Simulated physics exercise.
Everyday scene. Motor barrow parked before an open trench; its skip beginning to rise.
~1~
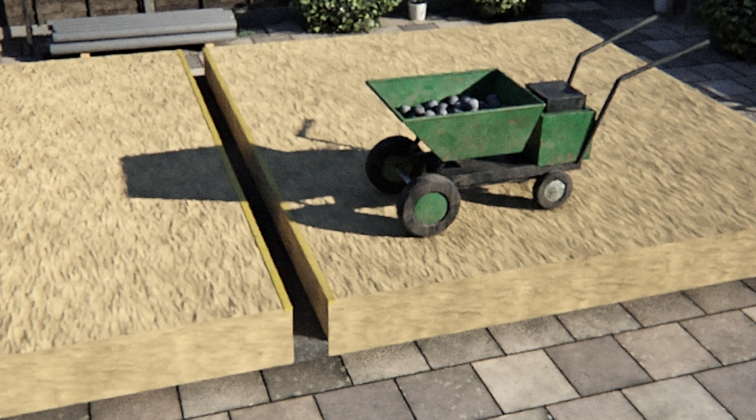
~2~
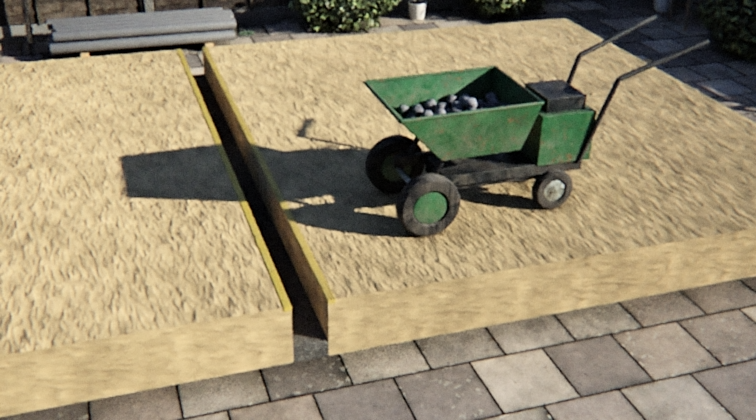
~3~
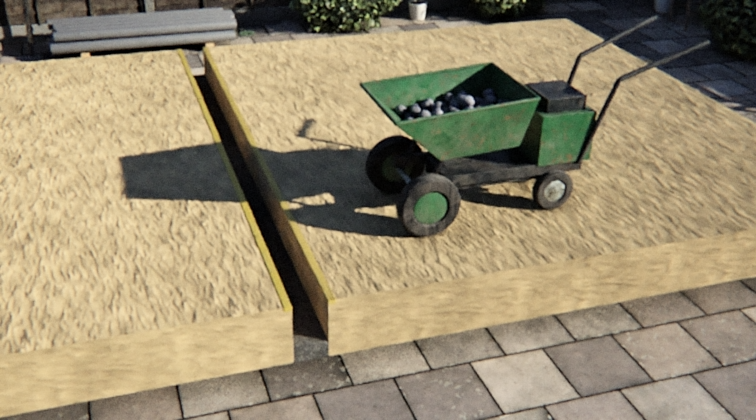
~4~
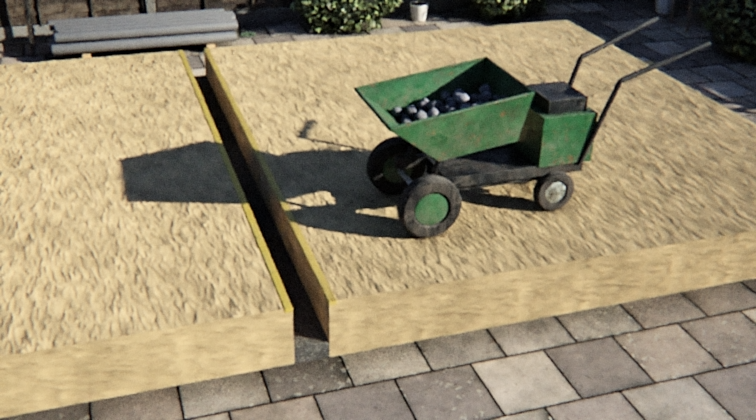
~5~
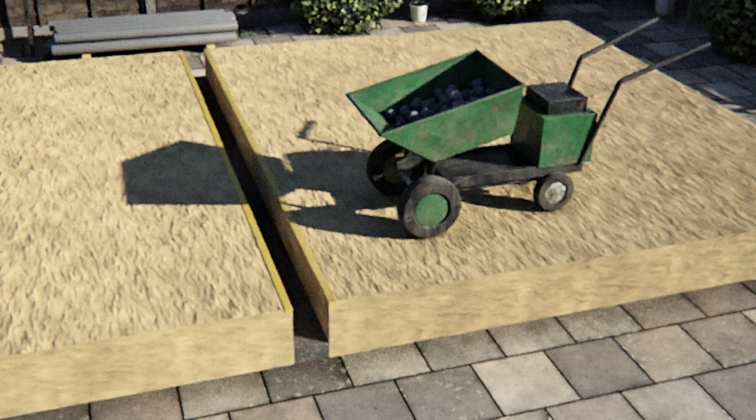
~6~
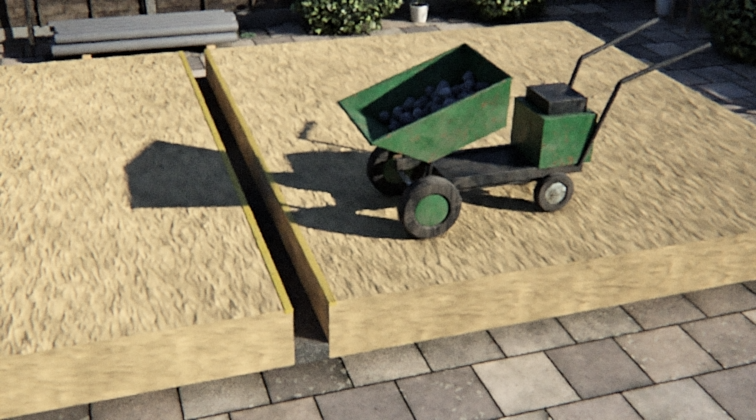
Green motor barrow standing on sandy ground beside a narrow trench, its skip of dark round lumps gradually tilting down toward the left.
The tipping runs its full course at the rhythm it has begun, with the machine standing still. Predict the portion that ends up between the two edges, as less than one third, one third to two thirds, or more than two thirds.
Between the edges: More than two thirds.
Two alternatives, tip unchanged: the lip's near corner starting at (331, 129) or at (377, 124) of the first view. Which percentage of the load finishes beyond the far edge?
Roughly 100 and 40 %.
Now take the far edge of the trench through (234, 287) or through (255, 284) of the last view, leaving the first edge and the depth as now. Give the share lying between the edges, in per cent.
You'd get 80 in a hundred the first time and 80 in a hundred the second.
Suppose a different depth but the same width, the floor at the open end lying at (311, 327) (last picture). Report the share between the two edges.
About 60 %.
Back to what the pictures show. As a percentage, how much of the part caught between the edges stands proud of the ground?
Estimate: Close to 0 in a hundred.
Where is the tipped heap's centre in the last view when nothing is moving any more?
Roughly pixel (279, 254).
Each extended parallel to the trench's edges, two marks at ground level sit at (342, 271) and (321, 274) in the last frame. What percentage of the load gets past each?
Around 100 per cent for the first, around 90 per cent for the second.
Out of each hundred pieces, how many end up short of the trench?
Estimate: Some 15 percent.
Just after the last frame, skip tipped steeply; every one in the skip.
A moment on, skip tipped right over; roughly half in the skip; roughly a quarter short of the trench; roughly a third in or heaped over the trench.
Further on, skip tipped right over; roughly a quarter short of the trench; the larger part in or heaped over the trench; about a tenth beyond it.
When it is over, skip tipped right over; about a tenth short of the trench; the larger part in or heaped over the trench; about a tenth beyond it.
